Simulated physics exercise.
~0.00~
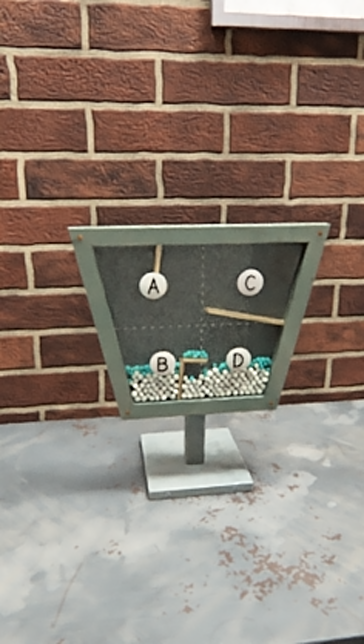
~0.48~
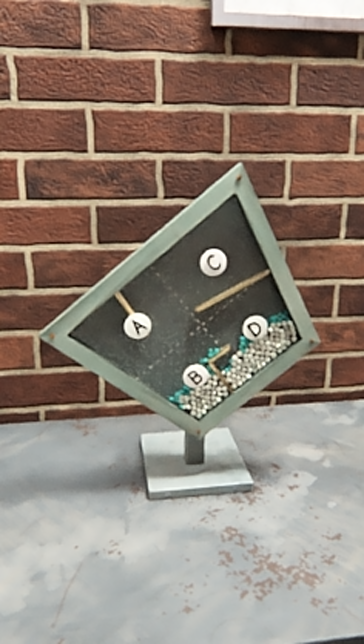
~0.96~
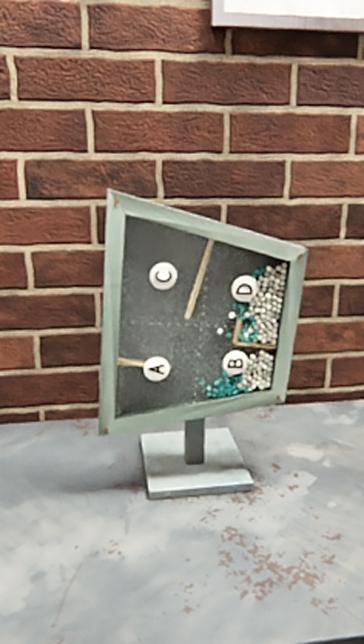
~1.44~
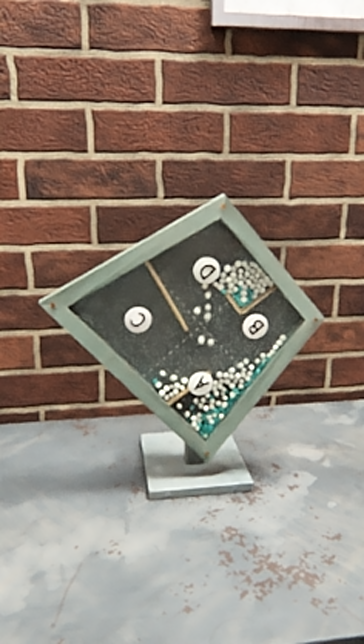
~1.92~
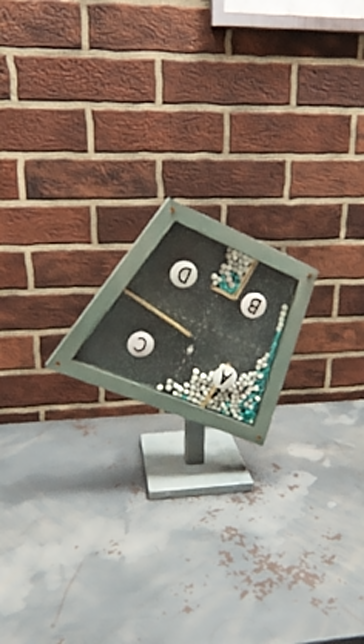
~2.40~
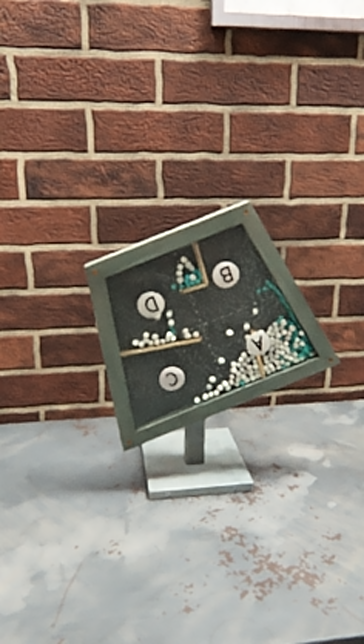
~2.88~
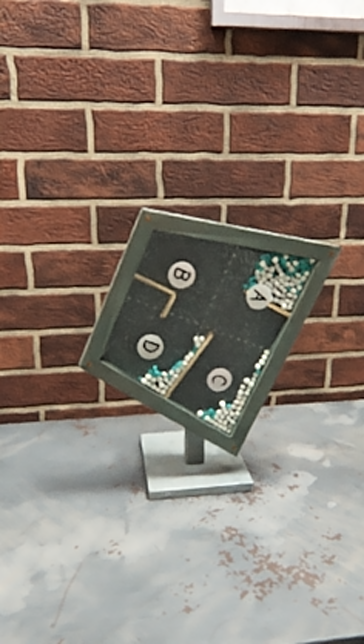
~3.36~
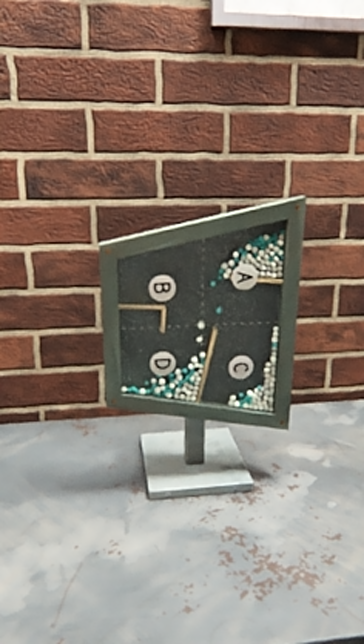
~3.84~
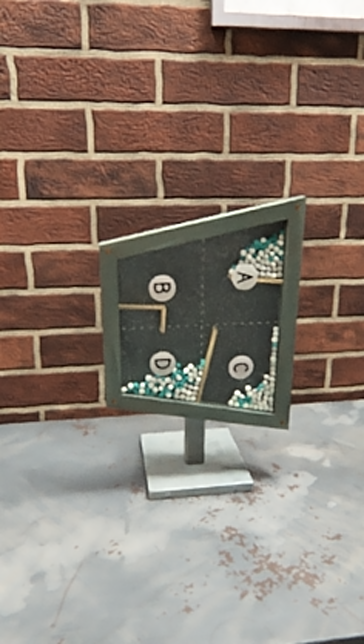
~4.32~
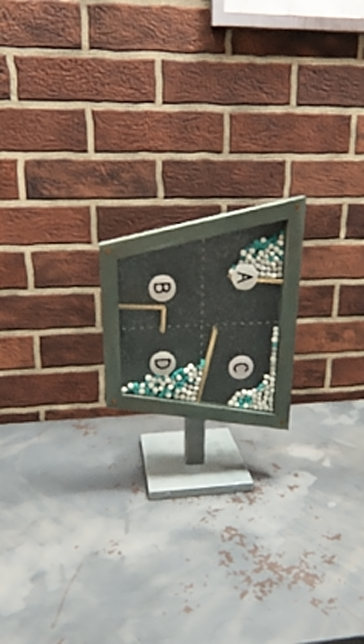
At first, a greenish framed case with a clear front stands on a small pedestal before a brick wall, small white and turquoise pieces lying along its bottom by B and D. The case turns anticlockwise, and the pieces bank up on the right. As it tips further, many slide down around A, while some stay caught in a small bracket between D and B. Turning on, it carries A up the right side, and pieces spill toward C and D. Finally it stops, with heaps resting beside A, C and D, B empty, and the most turquoise around D.
